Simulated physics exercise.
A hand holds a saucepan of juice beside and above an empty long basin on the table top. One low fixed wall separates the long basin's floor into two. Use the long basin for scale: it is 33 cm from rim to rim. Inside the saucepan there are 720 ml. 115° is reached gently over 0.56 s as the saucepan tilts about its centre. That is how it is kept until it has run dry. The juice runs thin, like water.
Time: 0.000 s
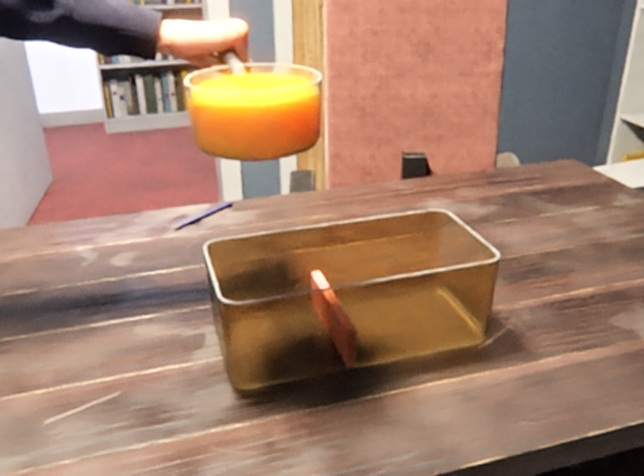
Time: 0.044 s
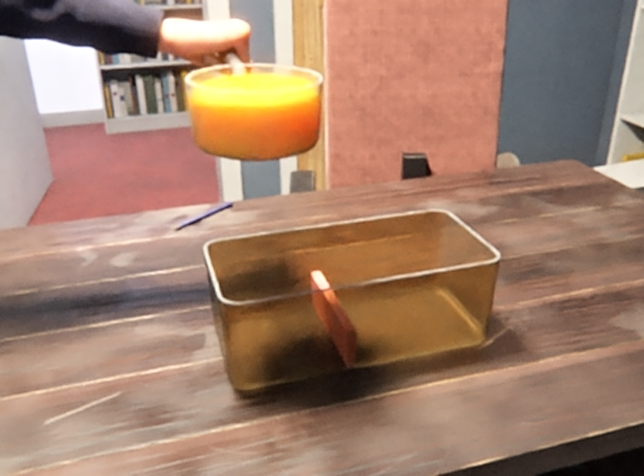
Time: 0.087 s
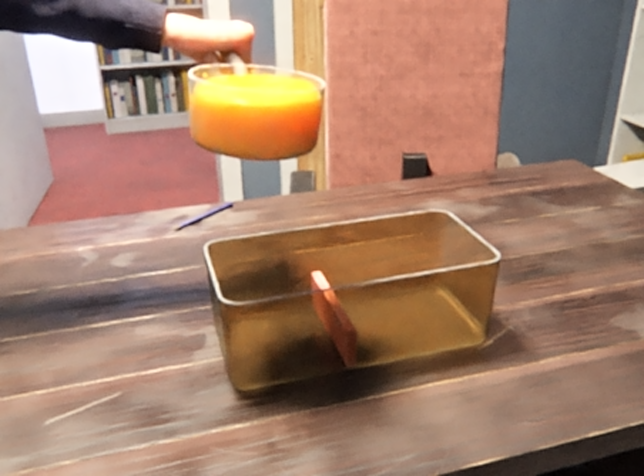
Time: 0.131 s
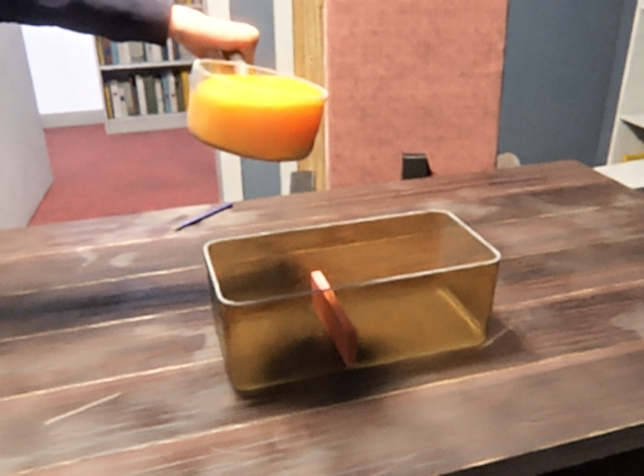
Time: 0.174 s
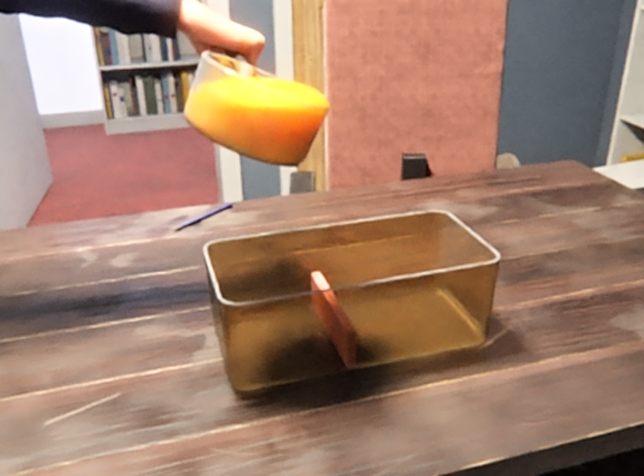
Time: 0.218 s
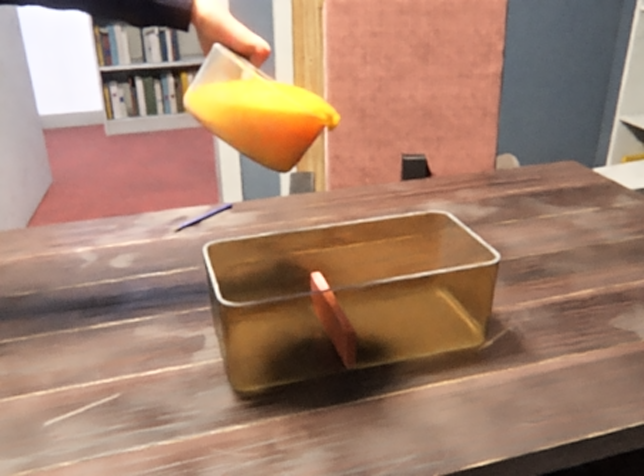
A hand in a dark sleeve, at the upper left, holds a clear saucepan of bright orange juice above a wooden table in a room with bookshelves, seen from slightly above by a still camera. Below it sits an empty amber, see-through long basin with a reddish upright divider inside. The hand tilts the saucepan rightward, slowly then further, until juice reaches over its right rim.
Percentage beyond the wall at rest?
80 per cent.
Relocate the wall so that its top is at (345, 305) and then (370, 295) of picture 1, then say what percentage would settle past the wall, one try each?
Respectively 65 and 35 %.
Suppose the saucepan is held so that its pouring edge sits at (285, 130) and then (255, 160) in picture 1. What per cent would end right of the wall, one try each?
Some 45 and 5 per cent, in that order.
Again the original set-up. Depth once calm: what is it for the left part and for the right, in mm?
Around 6 mm deep on the left, around 22 mm deep on the right.
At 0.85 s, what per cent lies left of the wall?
The left part holds some 18 per cent.
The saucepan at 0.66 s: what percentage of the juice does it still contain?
Some 1 per cent.
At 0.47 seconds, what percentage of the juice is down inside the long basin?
At that time the basin holds about 32 per cent of the liquid.
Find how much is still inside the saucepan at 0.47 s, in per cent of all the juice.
Some 14 per cent.
After 0.47 s the tilt is 108° and 14 per cent is still to pour, 0 is left of the wall and 33 right of it.
After 0.66 s the tilt is 115° and 1 per cent is still to pour, 12 is left of the wall and 80 right of it.
After 0.85 s the tilt is 115° and 0 per cent is still to pour, 18 is left of the wall and 79 right of it.
After 1.06 s the tilt is 115° and 0 per cent is still to pour, 19 is left of the wall and 80 right of it.
In the end 19 per cent lies left of the wall, 80 right of it and 2 outside.
